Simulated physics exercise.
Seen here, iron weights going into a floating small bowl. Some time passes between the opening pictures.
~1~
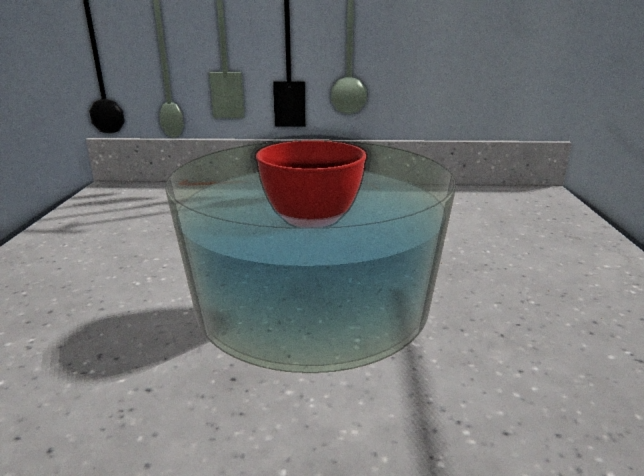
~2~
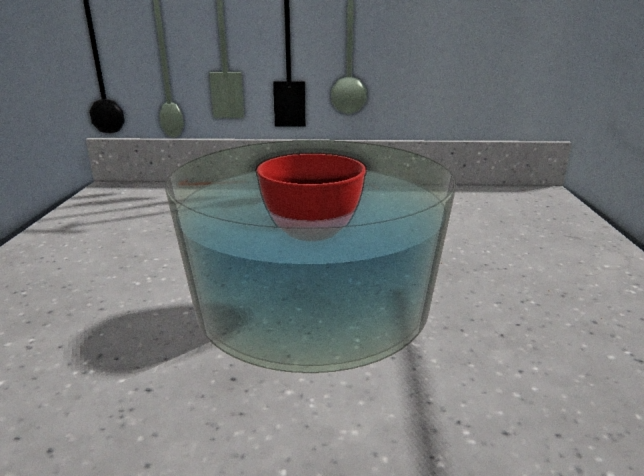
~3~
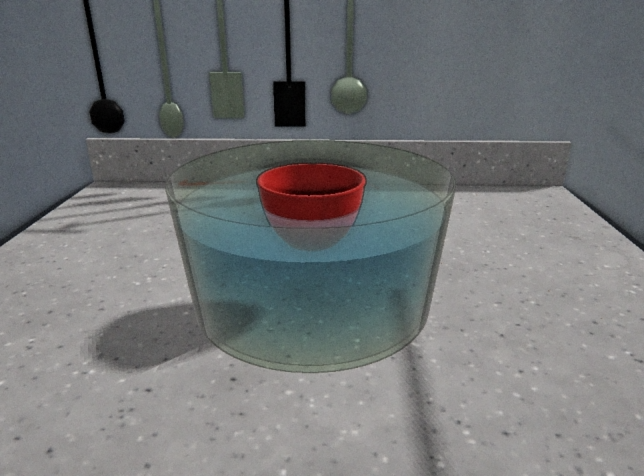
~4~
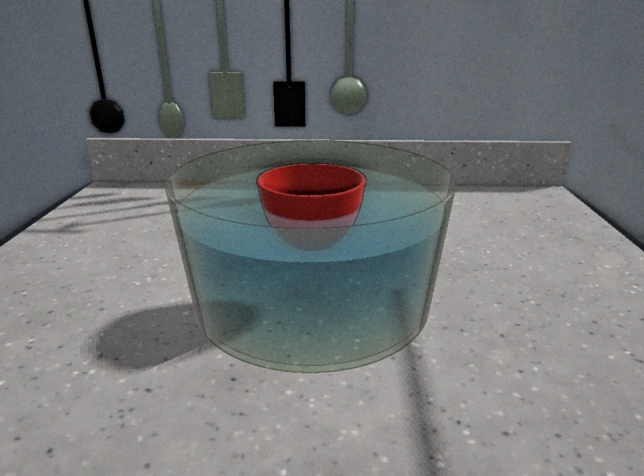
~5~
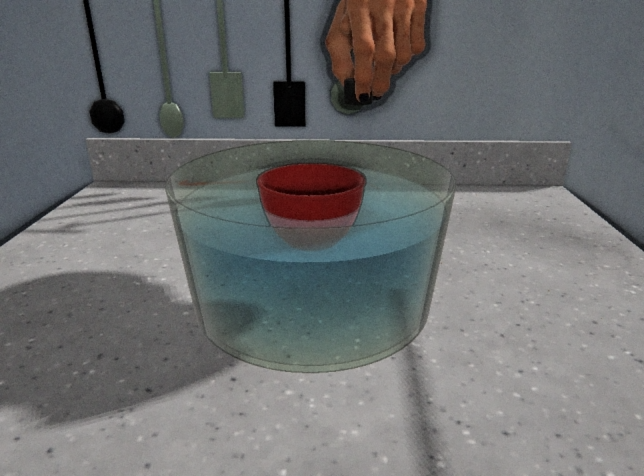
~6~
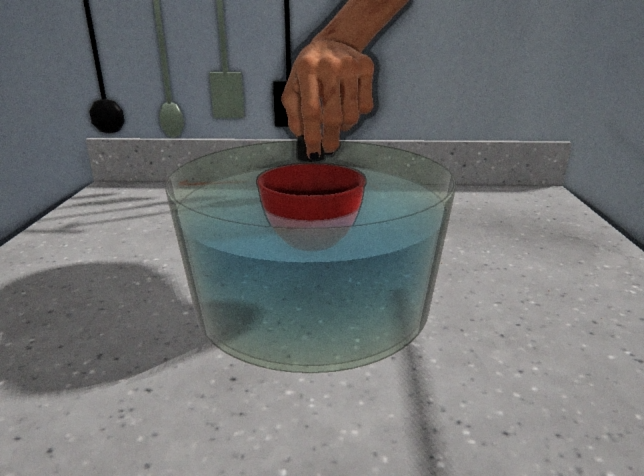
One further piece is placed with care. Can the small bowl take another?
The small bowl keeps floating.
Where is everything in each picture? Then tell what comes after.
Small bowl (311, 155) empty; most of its side above the surface, in the first picture.
Small bowl (311, 169) with one aboard; about half of its side above the surface, in the second picture.
Small bowl (311, 180) with two aboard; about a third of its side above the surface, in the third picture.
Small bowl (311, 180) with two aboard; about a third of its side above the surface, in the fourth picture.
Small bowl (311, 180) with two aboard; about a third of its side above the surface; the next iron weight in the hand at (358, 91), in the fifth picture.
Small bowl (311, 180) with two aboard; about a third of its side above the surface; the next iron weight in the hand at (311, 147), in the sixth picture.
Shortly, the iron weight is in and the small bowl dips.
Then, it steadies; about a fifth of its side above the surface.
At the finish, the small bowl floats; about a fifth of its side above the surface.
